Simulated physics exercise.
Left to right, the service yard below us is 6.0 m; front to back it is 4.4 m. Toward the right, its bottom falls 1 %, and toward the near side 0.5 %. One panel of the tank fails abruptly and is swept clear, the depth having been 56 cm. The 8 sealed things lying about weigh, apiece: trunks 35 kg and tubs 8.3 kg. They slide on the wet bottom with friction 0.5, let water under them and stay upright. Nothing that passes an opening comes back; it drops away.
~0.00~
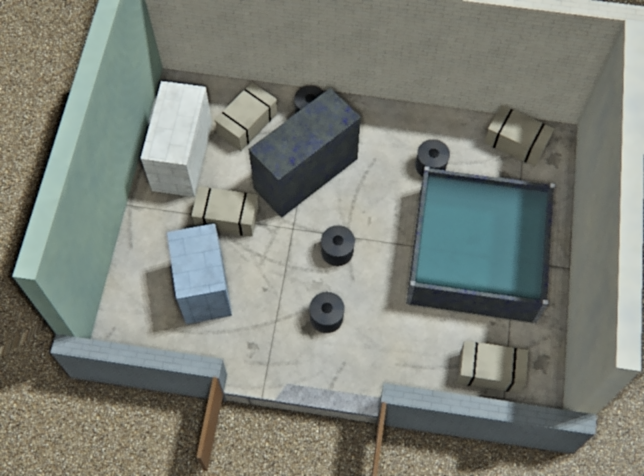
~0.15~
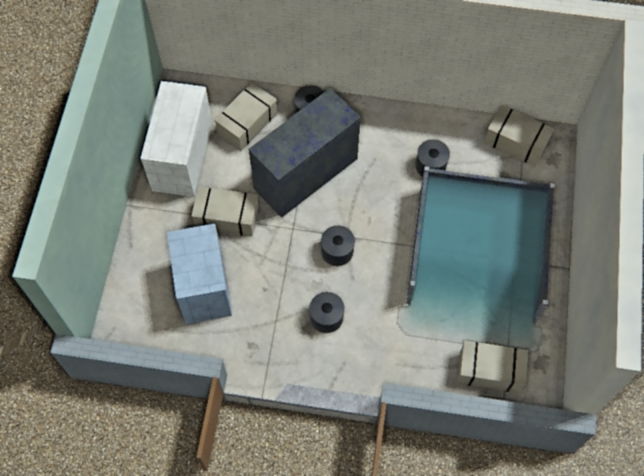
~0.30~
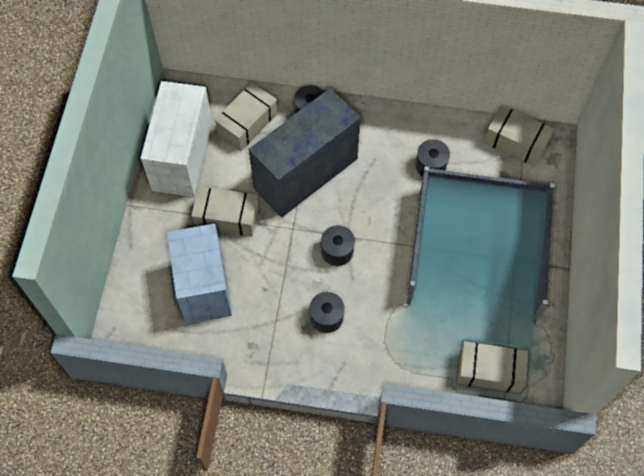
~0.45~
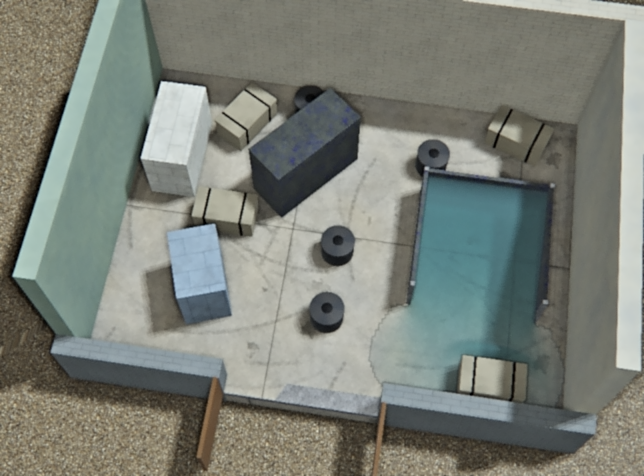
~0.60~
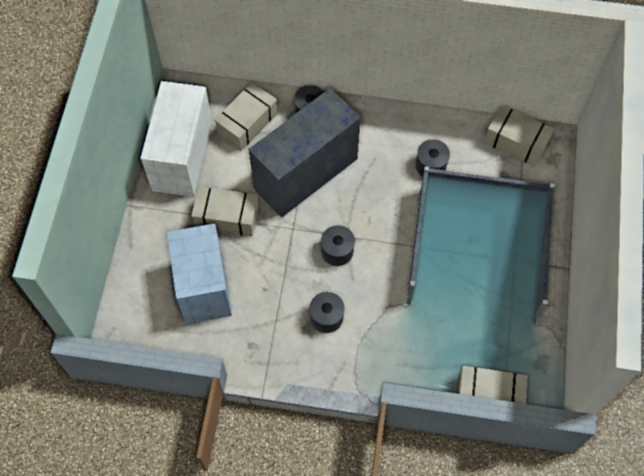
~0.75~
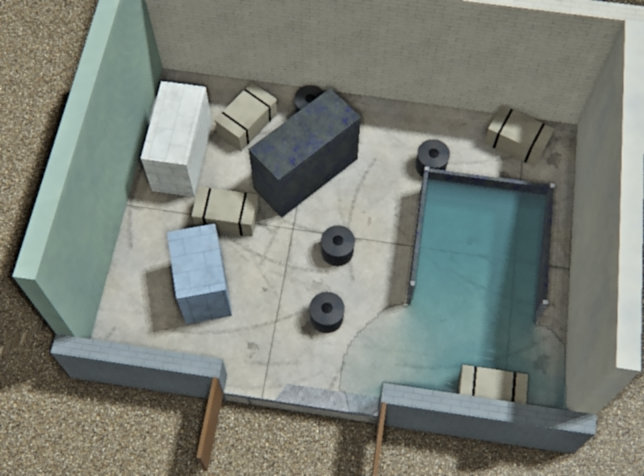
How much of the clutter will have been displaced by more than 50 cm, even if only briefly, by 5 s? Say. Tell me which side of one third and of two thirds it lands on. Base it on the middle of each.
It ends below a third.
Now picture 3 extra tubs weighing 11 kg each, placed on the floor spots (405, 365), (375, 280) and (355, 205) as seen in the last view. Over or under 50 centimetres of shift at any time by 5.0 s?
Beyond it, within it, within it.
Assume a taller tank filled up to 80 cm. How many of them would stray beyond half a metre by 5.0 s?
Under that setup the answer is 3.
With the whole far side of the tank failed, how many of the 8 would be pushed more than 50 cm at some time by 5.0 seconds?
Result: 3 of them.
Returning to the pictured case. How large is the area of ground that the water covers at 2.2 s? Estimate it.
Roughly 10.0 m2.
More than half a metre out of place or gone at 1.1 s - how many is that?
Answer: 0.
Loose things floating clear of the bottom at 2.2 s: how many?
My tally comes to 1.
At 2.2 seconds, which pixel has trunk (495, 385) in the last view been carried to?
Look for it near (513, 352).
After 1.1 s 0 of 8 are over 50 cm from their spots; 1 afloat.
After 2.2 s 0 of 8 are over 50 cm from their spots; 1 afloat.
After 3.5 s 2 of 8 are over 50 cm from their spots; 1 afloat.
After 5.0 s 2 of 8 are over 50 cm from their spots, and 2 have been at some point; 2 afloat.
